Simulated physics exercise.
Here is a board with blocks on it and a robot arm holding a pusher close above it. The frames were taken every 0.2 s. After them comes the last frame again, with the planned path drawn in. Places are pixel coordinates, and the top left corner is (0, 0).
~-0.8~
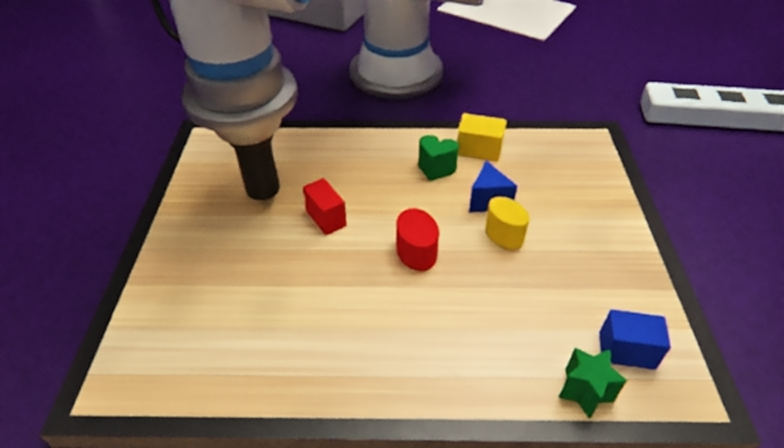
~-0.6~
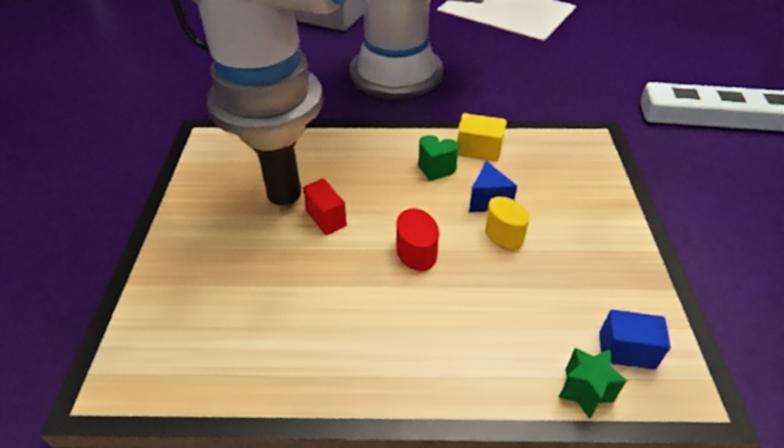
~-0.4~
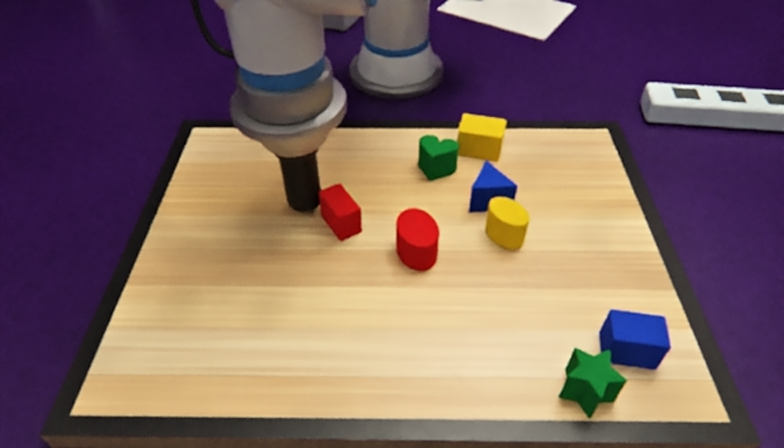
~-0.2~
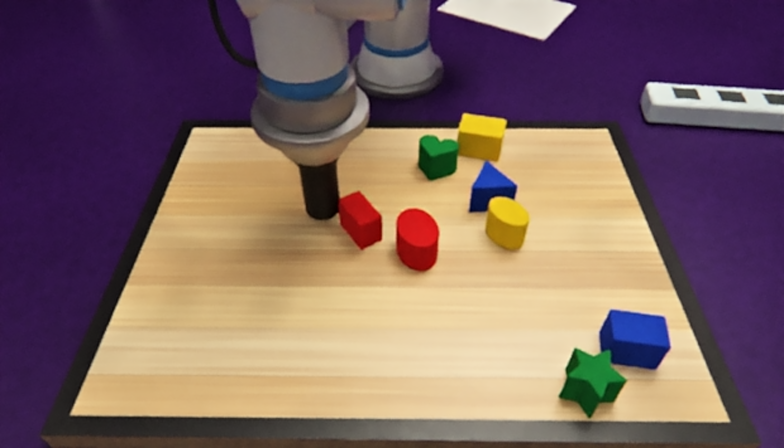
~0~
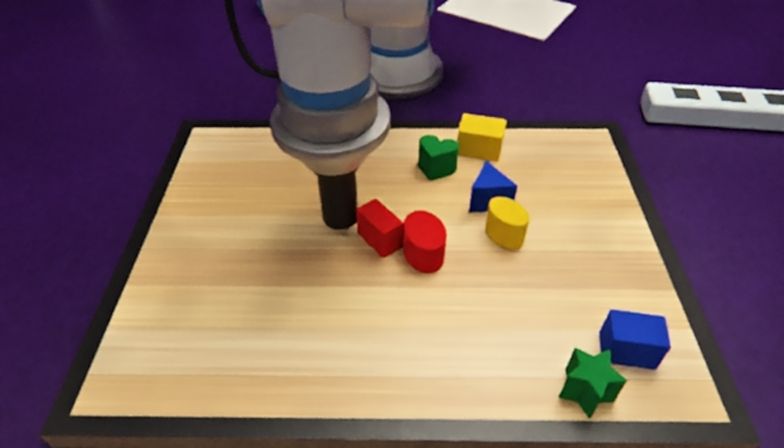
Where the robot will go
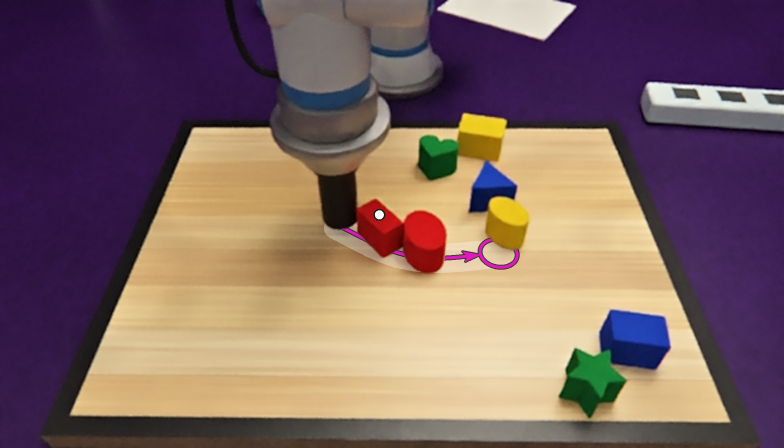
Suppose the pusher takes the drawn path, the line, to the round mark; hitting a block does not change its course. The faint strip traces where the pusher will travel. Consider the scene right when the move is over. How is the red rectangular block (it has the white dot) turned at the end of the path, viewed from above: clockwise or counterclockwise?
The red rectangular block rotates counterclockwise.
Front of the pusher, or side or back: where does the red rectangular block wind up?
At that point it is up front.
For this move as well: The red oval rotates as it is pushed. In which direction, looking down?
Viewed from overhead, the red oval winds up turned clockwise.
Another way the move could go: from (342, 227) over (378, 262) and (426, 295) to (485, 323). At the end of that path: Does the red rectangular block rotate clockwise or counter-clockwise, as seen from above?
From above, counter-clockwise.
The drawn path runs from (342, 227) via (387, 249) and (443, 258), ending at (499, 253); the dot is on the red rectangular block.
What follows on the original path. One third of the way, pusher at (387, 239); red rectangular block at (430, 224), turned 45° anticlockwise; red oval at (475, 236), turned 45° clockwise.
Two thirds of the way, pusher at (444, 248); red rectangular block at (486, 225), turned 70° anticlockwise; red oval at (530, 241), turned 80° clockwise; yellow oval at (517, 207), turned 20° anticlockwise.
At the end, pusher at (501, 243); red rectangular block at (532, 209), turned 95° anticlockwise; red oval at (547, 243), turned 95° clockwise; blue triangle not moved; yellow oval at (554, 190).
